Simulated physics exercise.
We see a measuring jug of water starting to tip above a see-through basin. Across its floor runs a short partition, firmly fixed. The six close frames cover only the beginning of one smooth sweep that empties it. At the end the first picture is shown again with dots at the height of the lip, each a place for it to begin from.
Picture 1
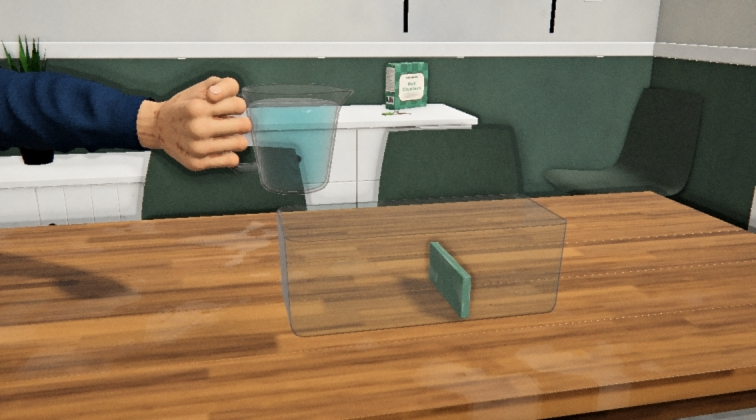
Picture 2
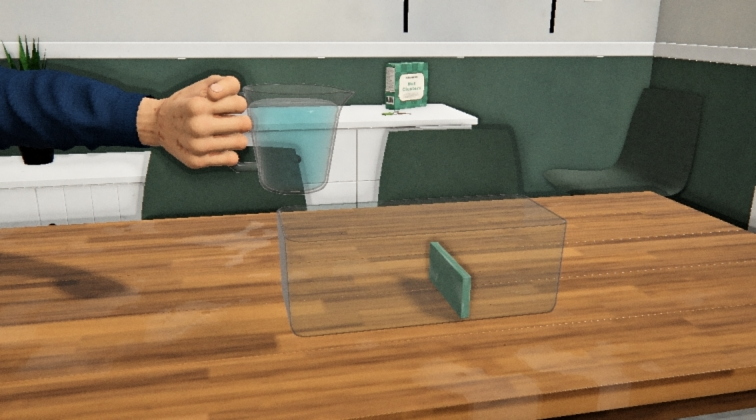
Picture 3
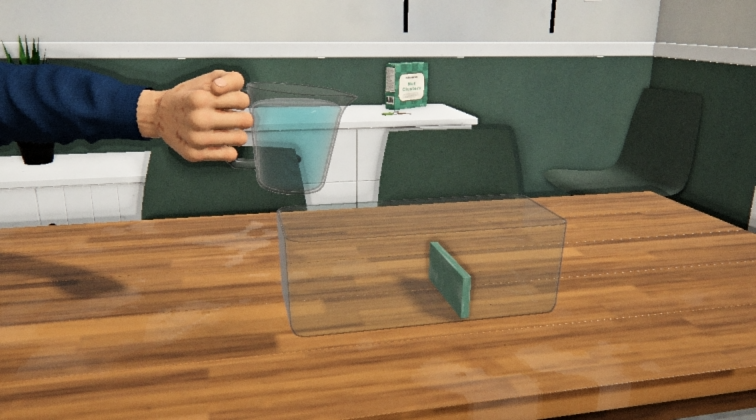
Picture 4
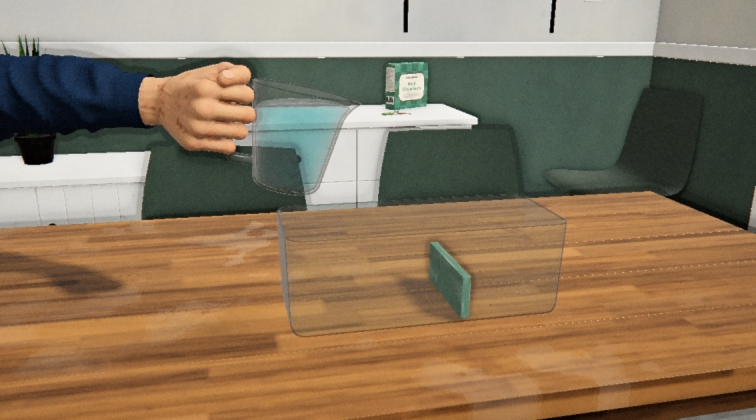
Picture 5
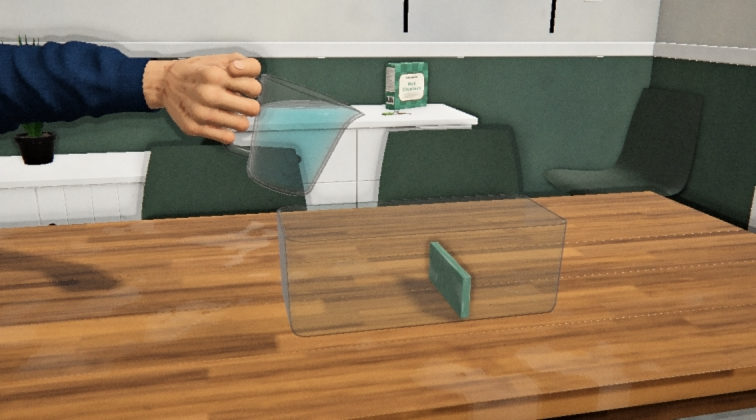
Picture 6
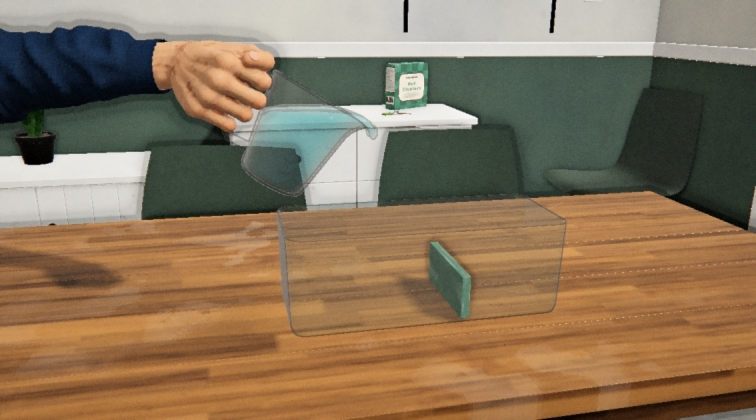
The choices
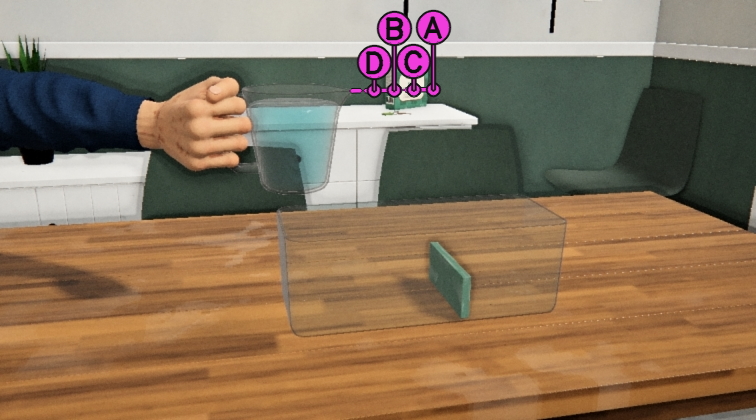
At first, a hand at the left holds a clear jug of blue water nearly upright above a see-through basin with a short green partition, on a wooden table. The hand then tilts the jug to the right, slowly and then further, until water slips over its lip.
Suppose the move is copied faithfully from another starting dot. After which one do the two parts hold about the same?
The best spot is C.
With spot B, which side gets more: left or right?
The left one.
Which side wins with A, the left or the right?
The right side.
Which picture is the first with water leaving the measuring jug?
Picture 6.
On the marked copy, A at (433, 89); B at (394, 90); C at (413, 89); D at (374, 90).
Choosing A, about 21 % ends left of the wall and 78 % right of it.
Choosing B, about 80 % ends left of the wall and 19 % right of it.
Choosing C, about 48 % ends left of the wall and 52 % right of it.
Choosing D, about 96 % ends left of the wall and 3 % right of it.
